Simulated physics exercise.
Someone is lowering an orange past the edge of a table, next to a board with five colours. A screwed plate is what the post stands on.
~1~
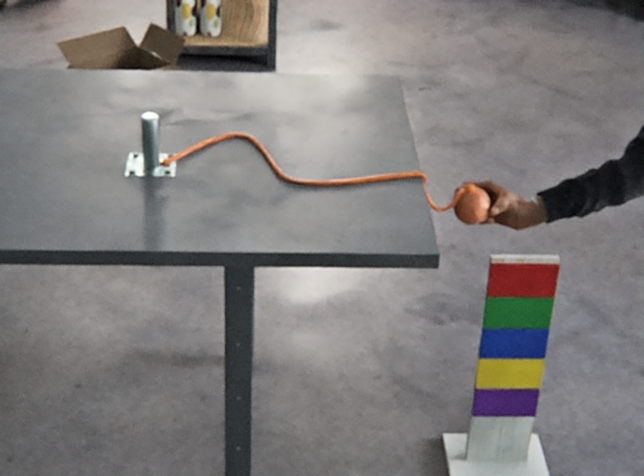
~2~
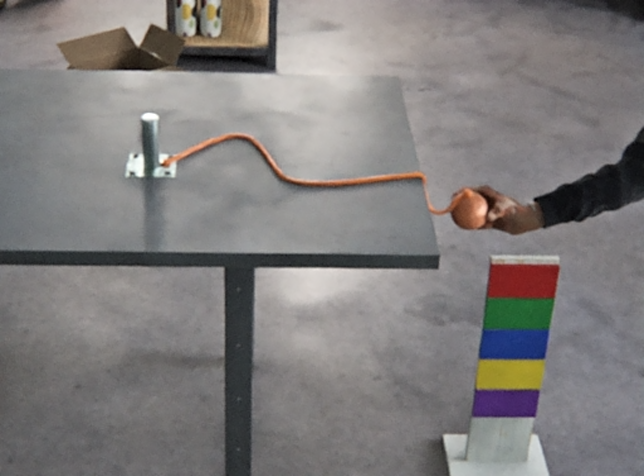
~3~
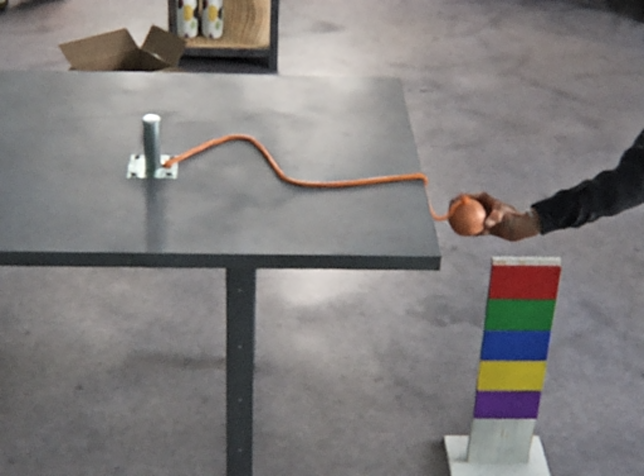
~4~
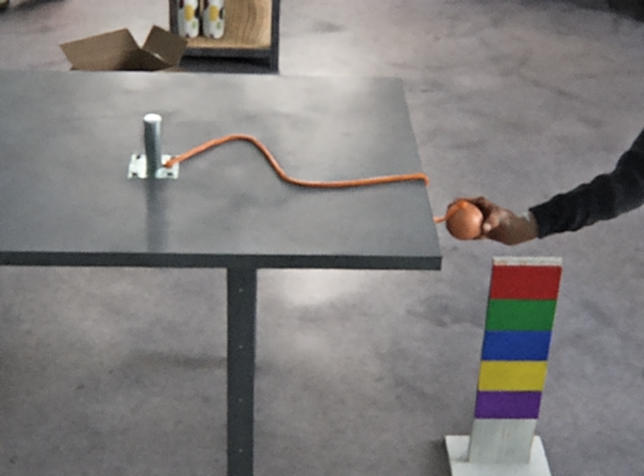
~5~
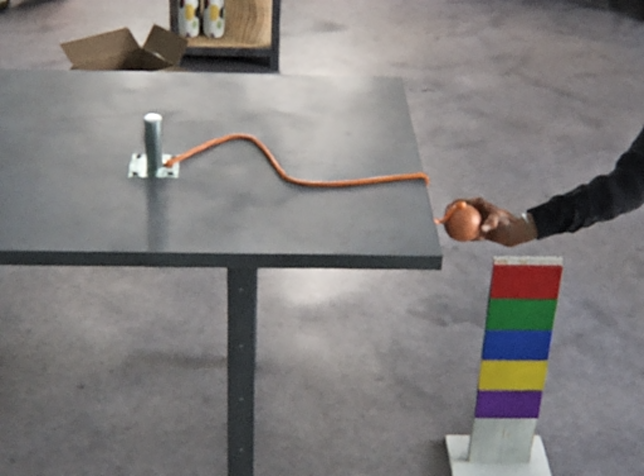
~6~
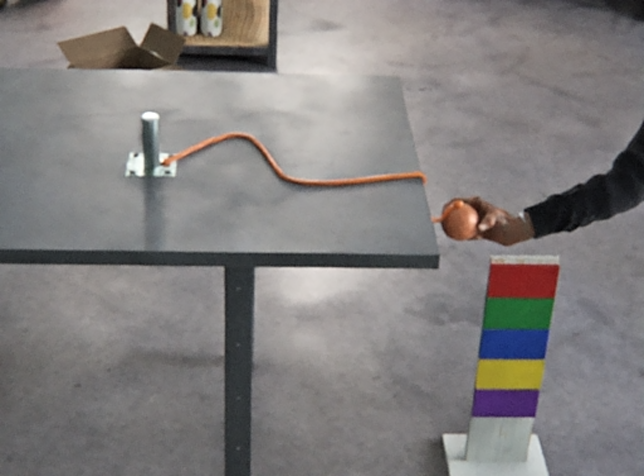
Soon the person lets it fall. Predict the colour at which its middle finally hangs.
Prediction: Blue.
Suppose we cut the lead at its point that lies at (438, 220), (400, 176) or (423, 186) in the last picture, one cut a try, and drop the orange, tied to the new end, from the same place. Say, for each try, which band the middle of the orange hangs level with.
First try: Green; second try: Higher than all five; third try: Red.
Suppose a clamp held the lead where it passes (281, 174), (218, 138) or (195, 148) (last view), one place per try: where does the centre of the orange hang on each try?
First try (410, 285), second try (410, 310), third try (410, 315).
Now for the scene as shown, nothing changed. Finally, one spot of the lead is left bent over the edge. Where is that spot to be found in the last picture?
You'll find it close to (328, 183).
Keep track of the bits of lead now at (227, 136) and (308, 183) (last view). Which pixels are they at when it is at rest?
Roughly (256, 162) for the first and (399, 160) for the second.
A little later, orange near (442, 338); level with blue.
Next, orange near (376, 318); level with blue.
Later still, orange near (415, 335); level with blue.
When it is over, orange near (409, 333); level with blue. Its middle rests at the blue band.
